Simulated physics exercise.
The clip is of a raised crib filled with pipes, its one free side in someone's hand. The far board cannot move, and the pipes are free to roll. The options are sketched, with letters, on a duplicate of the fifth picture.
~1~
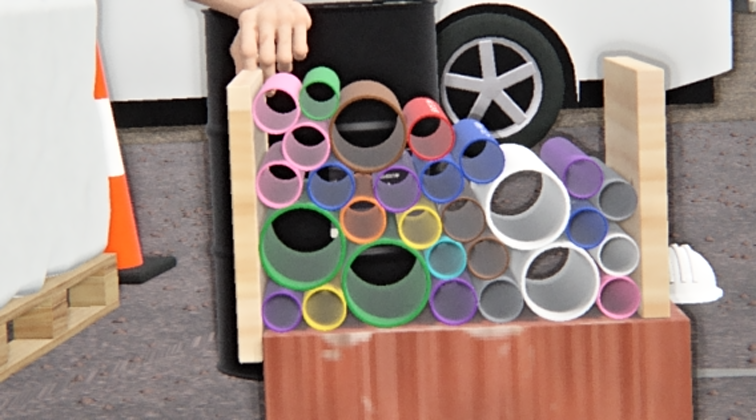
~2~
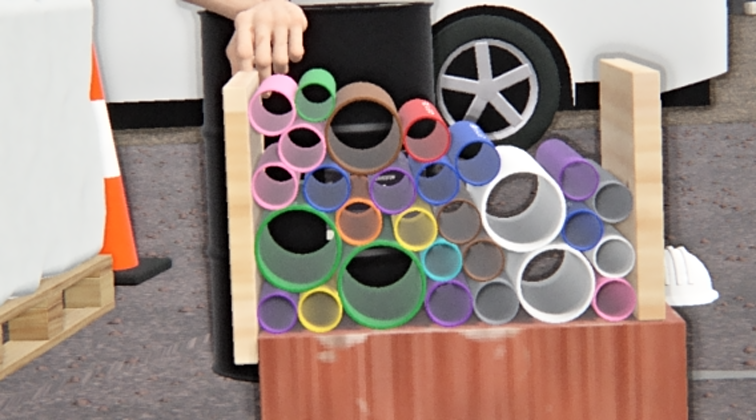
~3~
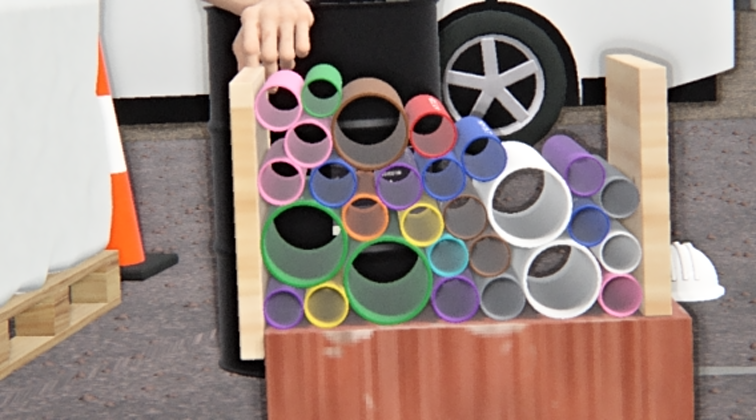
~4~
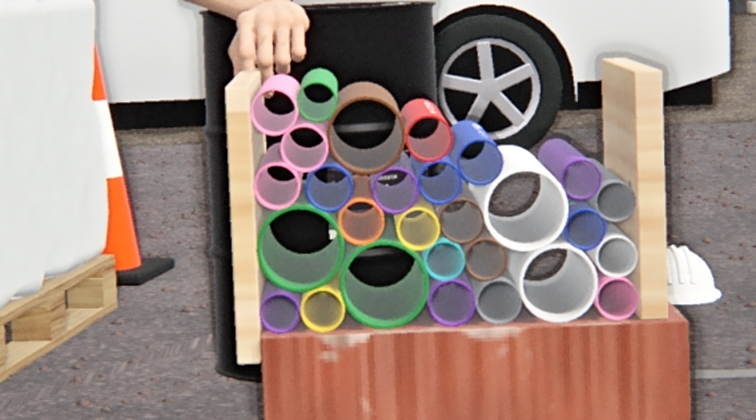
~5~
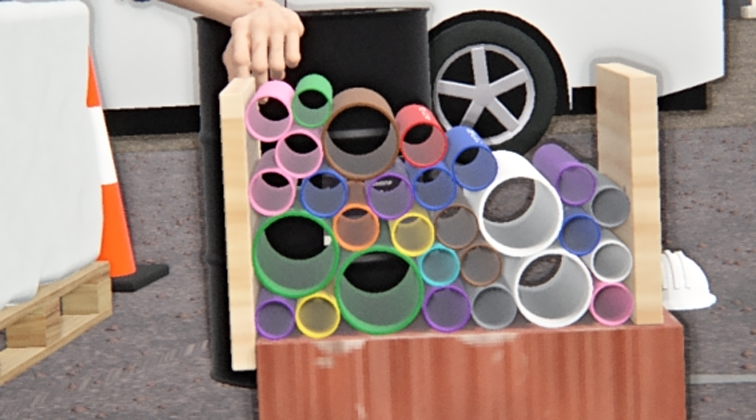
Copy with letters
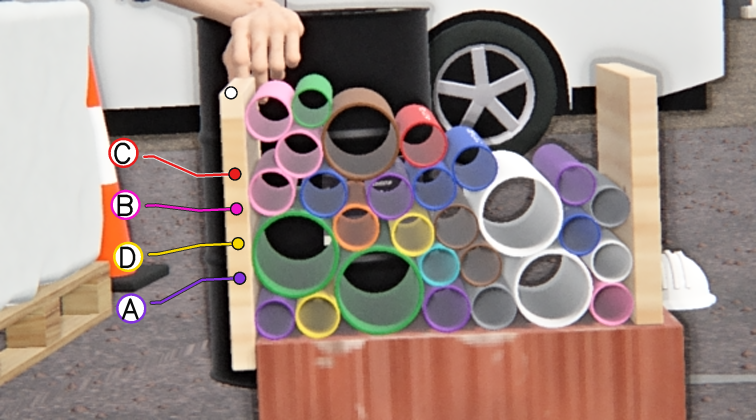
A raised crib packed with colourful pipes of different sizes shifted slightly left and right a few times while a hand gripped its left side board, and the pipes stayed stacked in the same arrangement.
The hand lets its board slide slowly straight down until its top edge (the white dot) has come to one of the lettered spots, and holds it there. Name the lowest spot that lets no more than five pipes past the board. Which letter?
Mark A is as low as it can go.
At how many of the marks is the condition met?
Four of the four.
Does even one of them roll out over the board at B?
Yes.
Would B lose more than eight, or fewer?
At B, fewer than eight.
On the marked copy, A at (240, 278); B at (237, 209); C at (235, 174); D at (238, 243); the white dot at (231, 93).
With A. Early on, top of the board (247, 177).
Further on, top of the board (251, 272).
At the end, top of the board (252, 276), four out over the board.
As for the rest, B one out over the board; C none out over the board; D four out over the board.
